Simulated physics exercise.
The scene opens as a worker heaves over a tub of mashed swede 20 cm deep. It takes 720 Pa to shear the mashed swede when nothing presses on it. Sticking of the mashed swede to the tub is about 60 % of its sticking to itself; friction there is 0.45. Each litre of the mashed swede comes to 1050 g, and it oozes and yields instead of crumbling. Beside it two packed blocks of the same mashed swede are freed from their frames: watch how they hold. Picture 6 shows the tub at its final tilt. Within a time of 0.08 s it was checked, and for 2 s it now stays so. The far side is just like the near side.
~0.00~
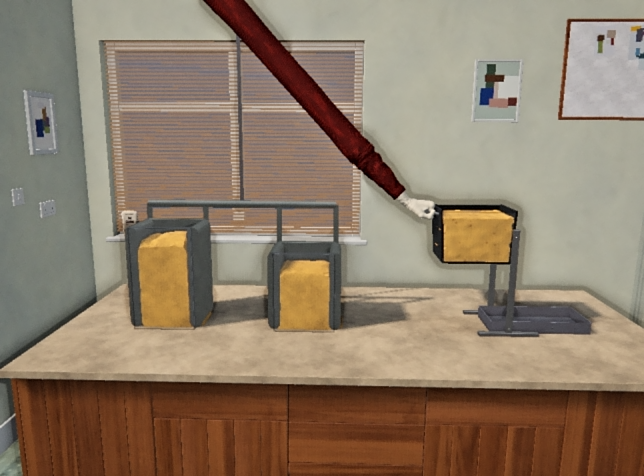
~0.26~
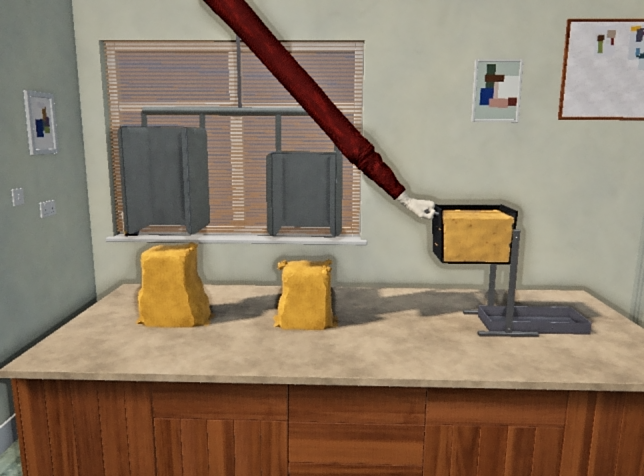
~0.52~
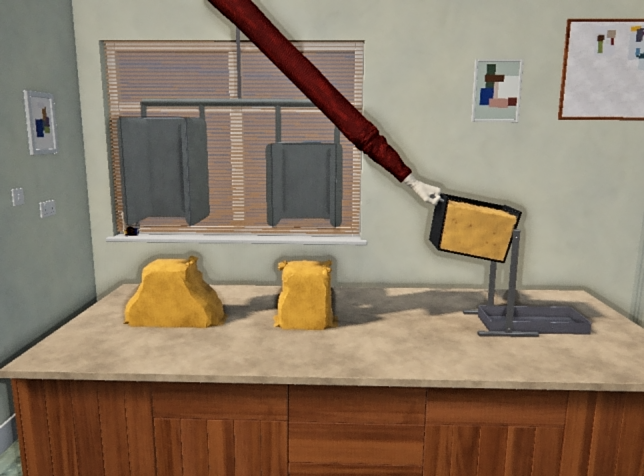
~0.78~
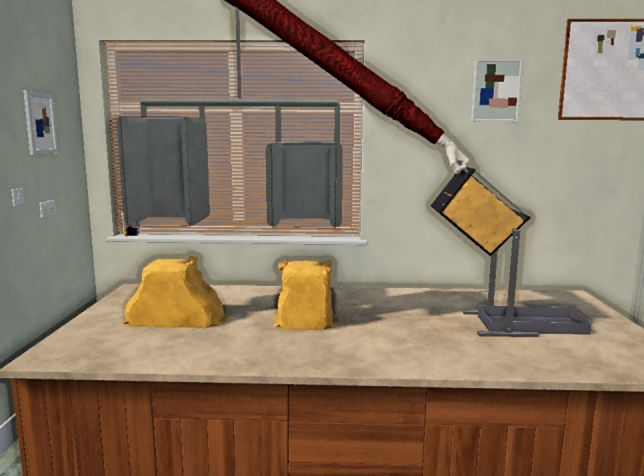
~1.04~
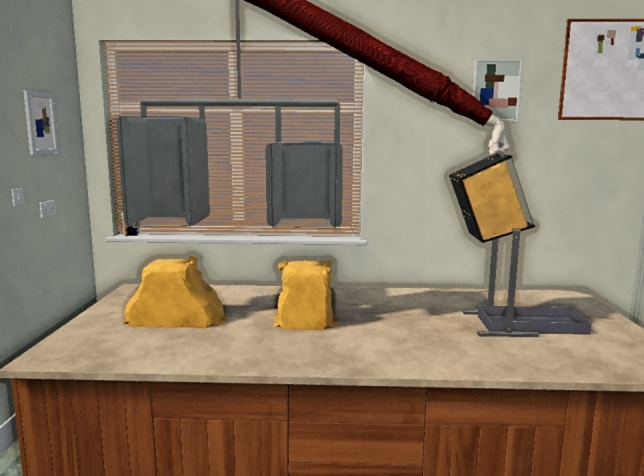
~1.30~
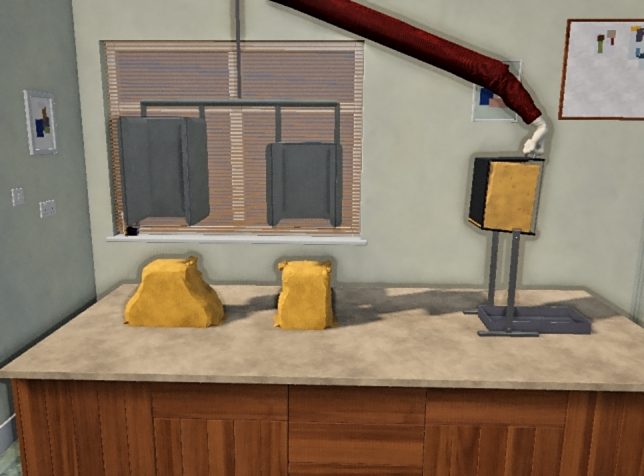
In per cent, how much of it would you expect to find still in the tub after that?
I would expect close to 41 per cent.
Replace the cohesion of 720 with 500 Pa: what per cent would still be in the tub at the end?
In that case close to 35 in a hundred.
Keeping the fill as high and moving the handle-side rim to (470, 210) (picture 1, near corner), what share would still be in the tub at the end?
Around 100 percent would still be in the tub at the end.
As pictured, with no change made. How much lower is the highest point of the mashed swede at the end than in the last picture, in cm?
About 15 cm.
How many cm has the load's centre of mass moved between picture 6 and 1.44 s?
The shift is near 4 cm.
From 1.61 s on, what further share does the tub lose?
Roughly 25 per cent of the load.
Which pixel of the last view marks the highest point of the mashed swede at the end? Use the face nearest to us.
Somewhere near (511, 203) in the last view.
After 1.44 s, the tub is at 92 degrees and holds 92 %.
After 1.61 s, the tub is at 92 degrees and holds 65 %.
After 1.78 s, the tub is at 92 degrees and holds 43 %.
After 1.95 s, the tub is at 92 degrees and holds 41 %.
After 3.30 s, at the end, the tub is at 92 degrees and holds 41 %.
